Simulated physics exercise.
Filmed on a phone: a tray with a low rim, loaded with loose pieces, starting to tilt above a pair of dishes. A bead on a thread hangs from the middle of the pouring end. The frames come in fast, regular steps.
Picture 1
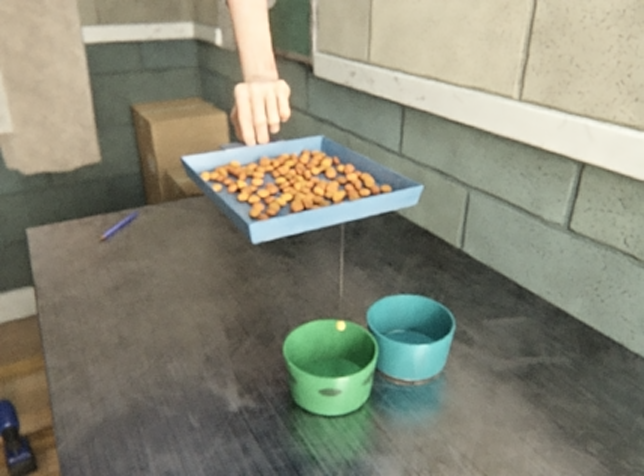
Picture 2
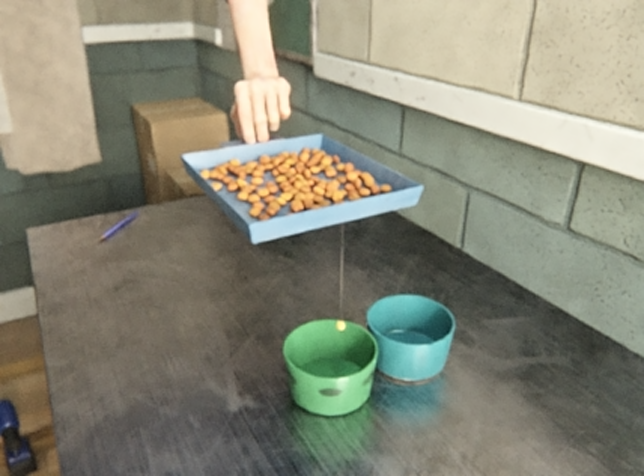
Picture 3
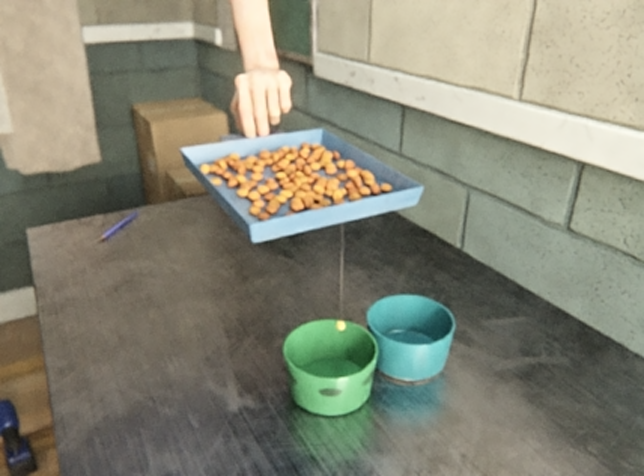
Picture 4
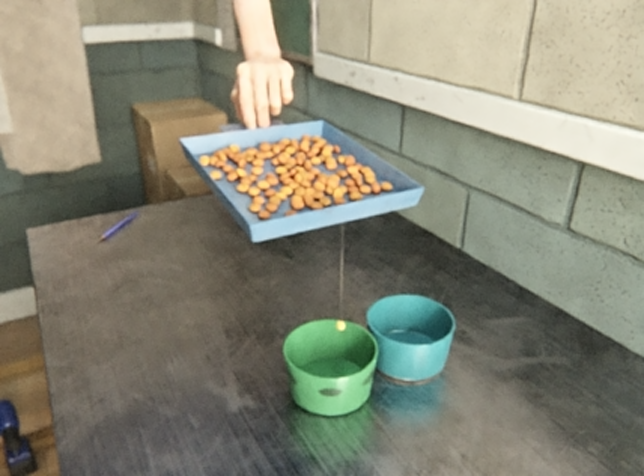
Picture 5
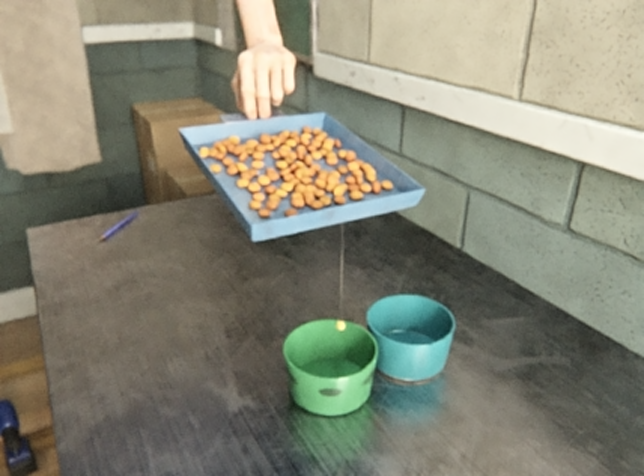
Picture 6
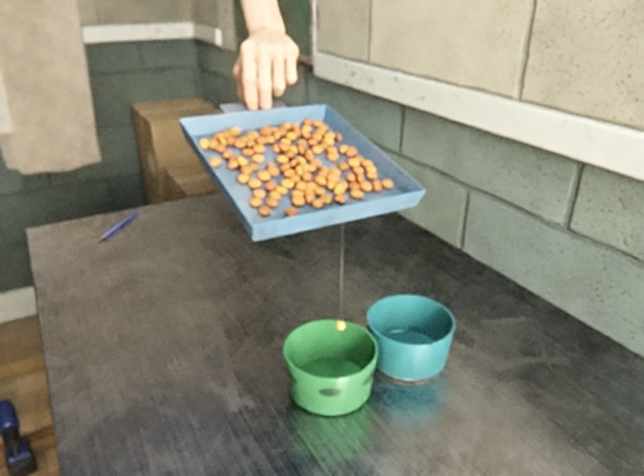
A hand slightly tilting a blue tray of cat kibble above green and teal dishes on a dark table, a bead hanging still.
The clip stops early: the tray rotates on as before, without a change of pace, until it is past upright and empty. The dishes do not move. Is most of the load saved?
In the dishes lies under half of it.
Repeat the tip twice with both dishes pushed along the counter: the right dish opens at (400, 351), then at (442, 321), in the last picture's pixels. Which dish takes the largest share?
At the first place the right-hand dish, at the second the left one.
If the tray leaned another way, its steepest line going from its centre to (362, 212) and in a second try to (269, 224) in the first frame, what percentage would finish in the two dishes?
Roughly 70 per cent, and 10 per cent.
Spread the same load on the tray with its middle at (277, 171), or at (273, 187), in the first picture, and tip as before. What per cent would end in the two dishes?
Near 40 % and 30 %.
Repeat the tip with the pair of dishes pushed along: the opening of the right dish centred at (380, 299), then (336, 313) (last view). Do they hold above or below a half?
One: Under half. Two: Below a half.
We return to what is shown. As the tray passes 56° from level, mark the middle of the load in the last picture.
Roughly at (347, 190).
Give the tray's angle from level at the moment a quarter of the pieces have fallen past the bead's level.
Roughly 90°.
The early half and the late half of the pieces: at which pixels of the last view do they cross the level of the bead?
The first part at (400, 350); the rest at (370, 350).
Soon, tray tipped steeply; all on the tray.
A while on, tray tipped right over; about two thirds on the tray; a stray few in the left dish; a small part in the right dish; about a quarter outside both; a small part in the air.
Towards the end, tray tipped past a quarter turn; a small part in the left dish; about a quarter in the right dish; about two thirds outside both.
Finally, tray tipped past a quarter turn; a small part in the left dish; about a quarter in the right dish; about two thirds outside both.
